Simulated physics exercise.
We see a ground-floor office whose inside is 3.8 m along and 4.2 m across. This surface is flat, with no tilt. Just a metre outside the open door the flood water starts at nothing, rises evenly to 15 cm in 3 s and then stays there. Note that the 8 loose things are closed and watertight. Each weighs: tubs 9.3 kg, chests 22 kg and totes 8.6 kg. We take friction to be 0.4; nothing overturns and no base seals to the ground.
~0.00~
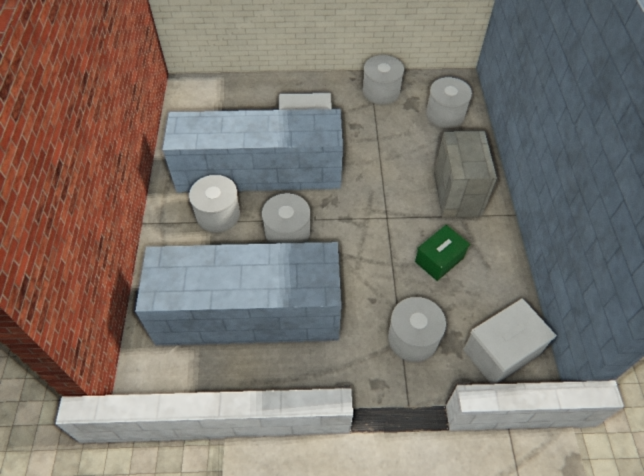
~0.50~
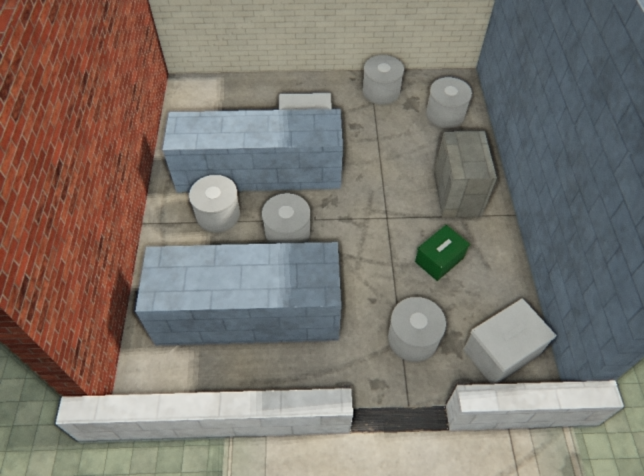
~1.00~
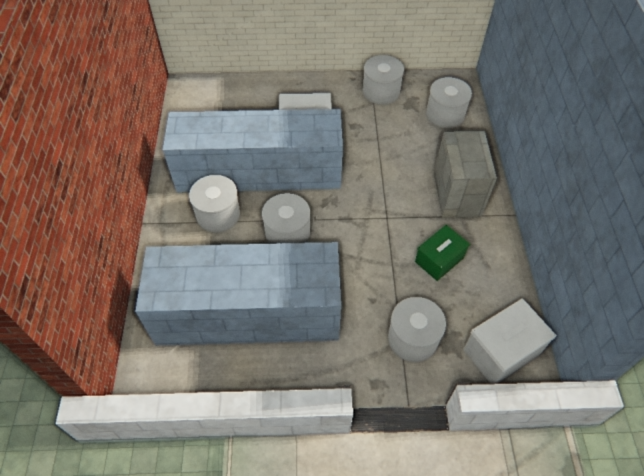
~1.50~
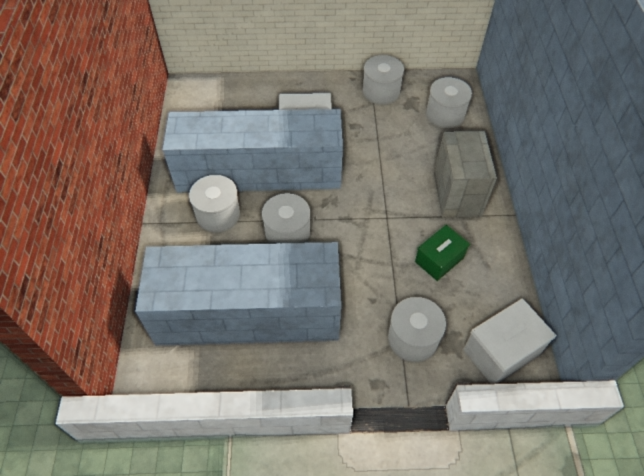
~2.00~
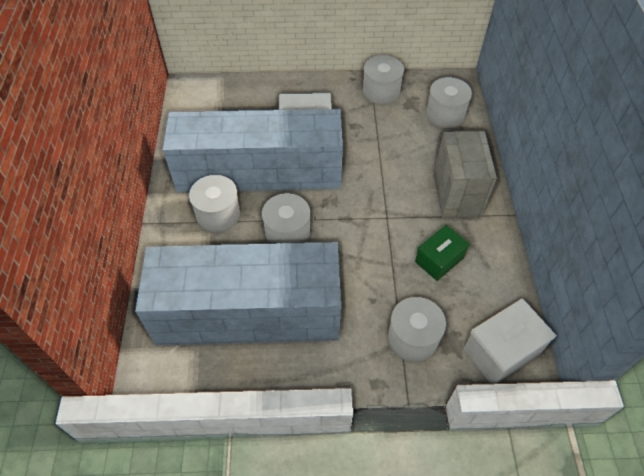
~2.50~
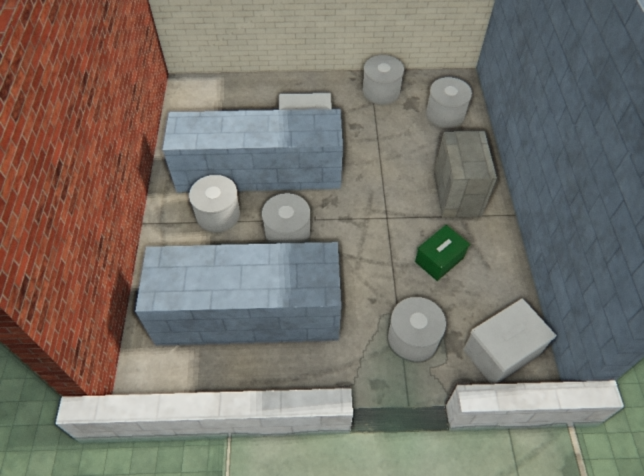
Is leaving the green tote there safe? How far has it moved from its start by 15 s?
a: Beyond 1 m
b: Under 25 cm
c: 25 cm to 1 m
Option c: 25 cm to 1 m.
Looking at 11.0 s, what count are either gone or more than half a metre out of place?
The number comes to 1.
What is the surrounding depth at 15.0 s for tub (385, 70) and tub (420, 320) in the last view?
I'd estimate 9 cm for the first and 8 cm for the second.
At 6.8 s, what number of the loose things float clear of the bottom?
At that instant the tally stands at 0.
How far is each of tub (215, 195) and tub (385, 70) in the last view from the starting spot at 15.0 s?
In that order: 10 cm, 80 cm.
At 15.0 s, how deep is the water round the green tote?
Somewhere close to 7 cm.
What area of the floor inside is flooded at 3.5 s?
Roughly 1.5 m2.
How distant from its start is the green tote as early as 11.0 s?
I'd put it at around 40 cm.
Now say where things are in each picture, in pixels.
The green tote at (444, 246) rests on the ground; water covers 0.0 m2; 0 of 8 have shifted, in the first frame.
The green tote at (444, 246), on the bottom; water covers 0.0 m2; 0 of 8 have shifted, in the second frame.
The green tote at (444, 246), on the bottom; water covers 0.0 m2; 0 of 8 have shifted, in the third frame.
The green tote at (444, 246) rests on the ground; water covers 0.0 m2; 0 of 8 have shifted, in the fourth frame.
The green tote at (444, 246), on the bottom; 0.0 m2 under water; 0 of 8 have shifted, in the fifth frame.
The green tote at (444, 246) rests on the ground; water covers 0.3 m2; 0 of 8 have shifted, in the sixth frame.
After 3.5 s the green tote is near (444, 246), 0.0 m from its start, aground; 0 afloat.
After 6.8 s the green tote is near (452, 221), 0.3 m from its start, aground; 0 afloat.
After 11.0 s the green tote is near (457, 215), 0.4 m from its start, aground; 3 afloat.
After 15.0 s the green tote is near (457, 215), 0.4 m from its start, aground; 3 afloat.
